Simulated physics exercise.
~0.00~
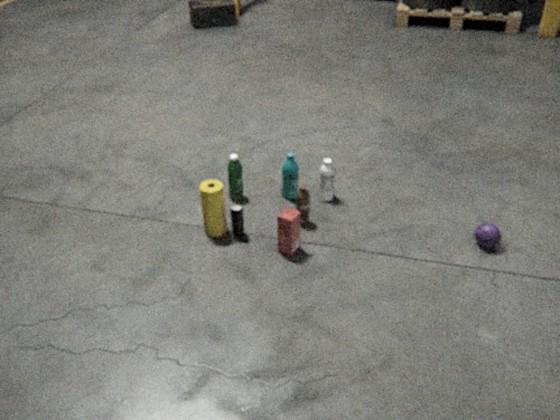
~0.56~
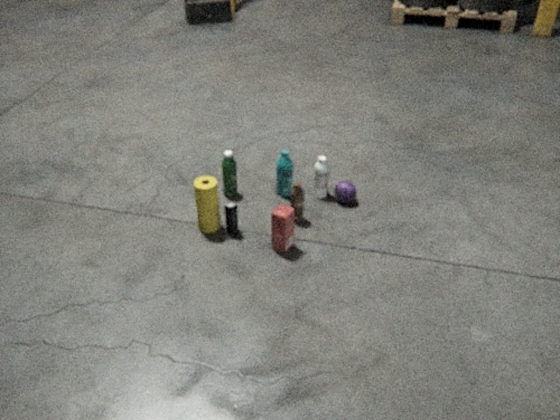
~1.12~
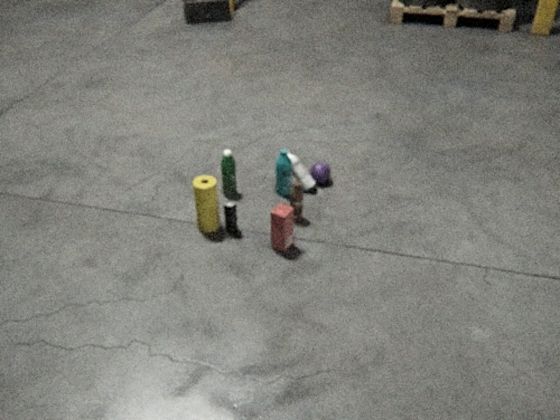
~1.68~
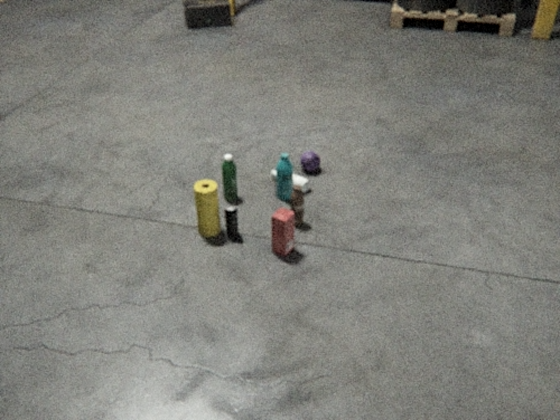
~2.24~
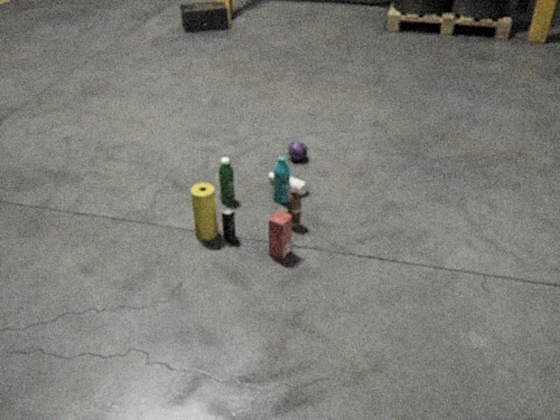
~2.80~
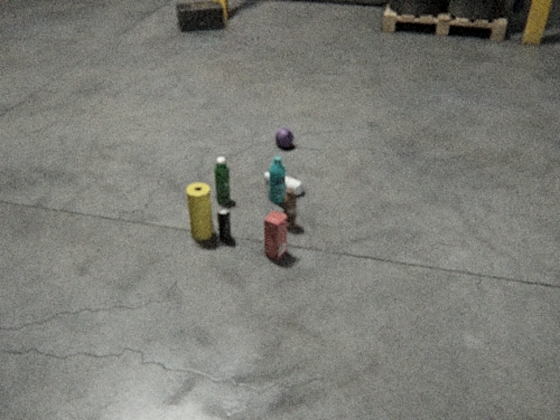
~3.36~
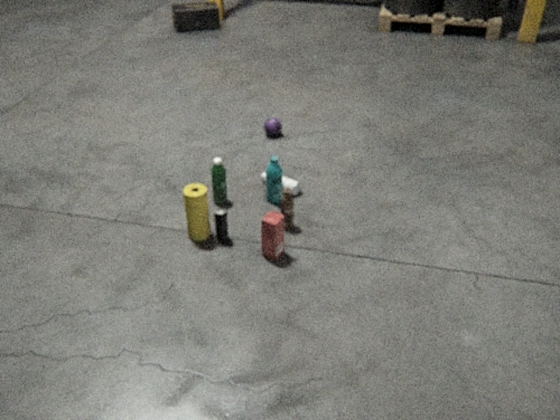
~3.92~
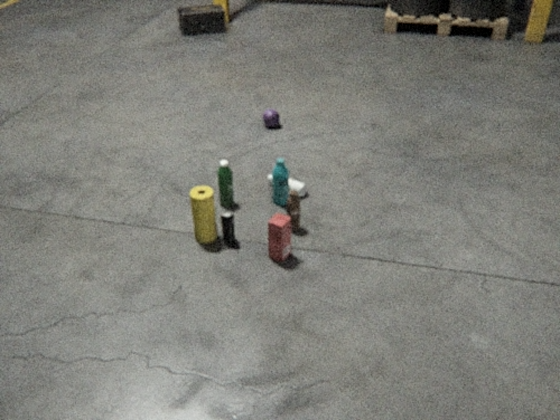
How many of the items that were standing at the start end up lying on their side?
Just one of them ends up on its side, the white bottle.
A purple ball rolled in from the right across the concrete floor and knocked over the white bottle at the edge of a small group, then rolled away behind the others, leaving the white bottle on its side and the other six items standing.
